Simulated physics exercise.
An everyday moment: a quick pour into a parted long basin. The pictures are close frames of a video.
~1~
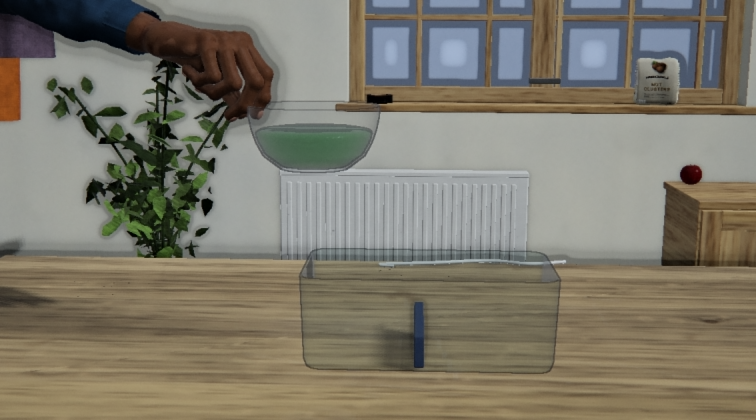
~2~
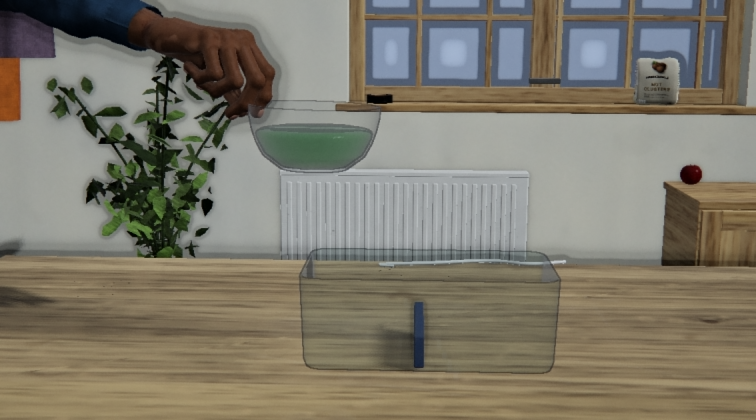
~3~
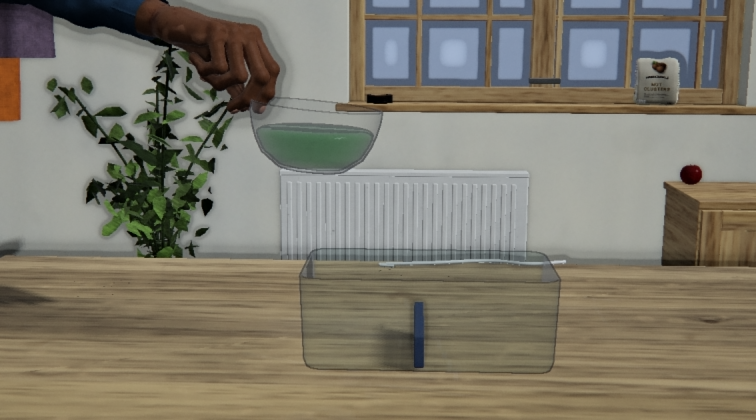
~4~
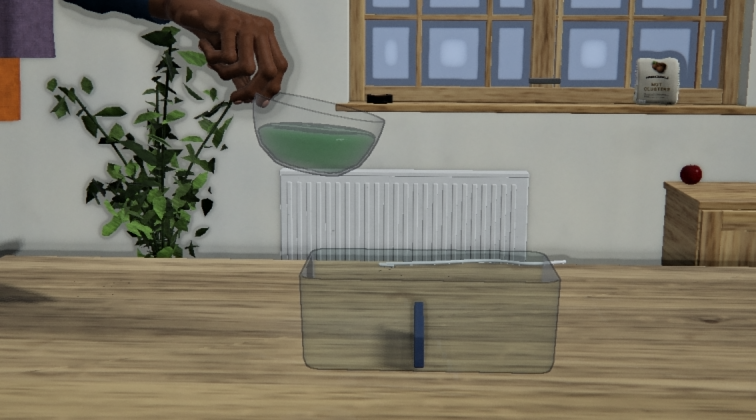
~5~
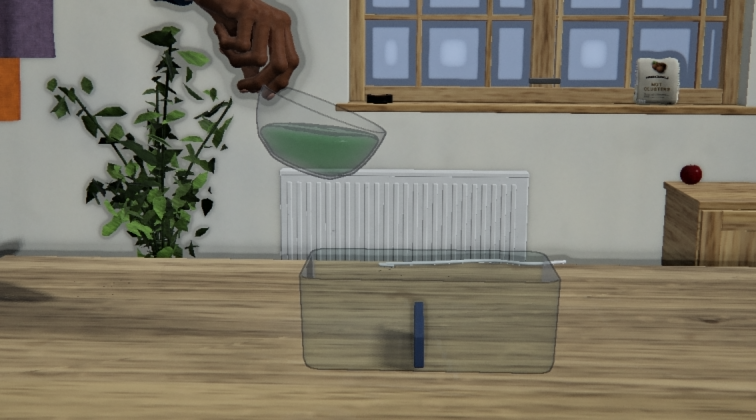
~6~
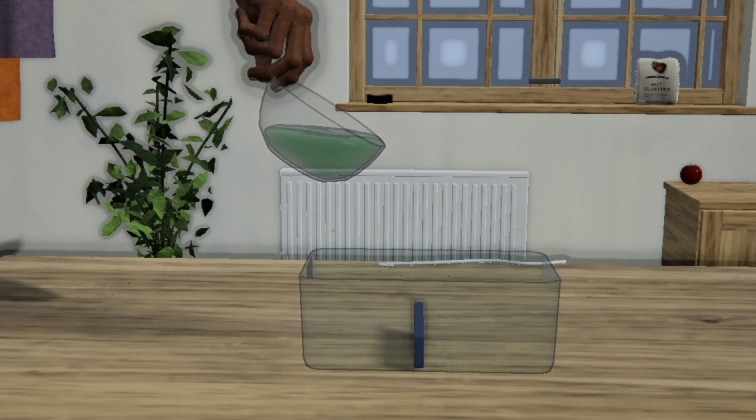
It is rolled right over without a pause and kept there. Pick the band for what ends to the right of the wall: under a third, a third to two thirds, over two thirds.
In the end from a third to two thirds is right of the wall.
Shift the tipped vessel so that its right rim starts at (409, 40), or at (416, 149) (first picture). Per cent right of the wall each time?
Near 75 % and 70 %.
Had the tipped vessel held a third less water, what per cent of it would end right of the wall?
Near 25 %.
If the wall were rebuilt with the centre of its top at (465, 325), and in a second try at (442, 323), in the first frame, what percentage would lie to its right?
In turn 15 and 15 in a hundred.
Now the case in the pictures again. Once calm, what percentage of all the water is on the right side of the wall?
Near 45 %.
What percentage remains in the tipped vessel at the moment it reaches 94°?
Close to 20 per cent.
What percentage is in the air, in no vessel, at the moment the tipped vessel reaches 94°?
About 45 per cent.
A moment on, the tilt is 94° and 19 per cent is still to pour, 10 is left of the wall and 25 right of it.
Next, the tilt is 107° and 0 per cent is still to pour, 52 is left of the wall and 43 right of it.
Then the tilt is 107° and 0 per cent is still to pour, 55 is left of the wall and 42 right of it.
Later the tilt is 107° and 0 per cent is still to pour, 55 is left of the wall and 43 right of it.
At rest 55 per cent lies left of the wall, 42 right of it and 2 outside.
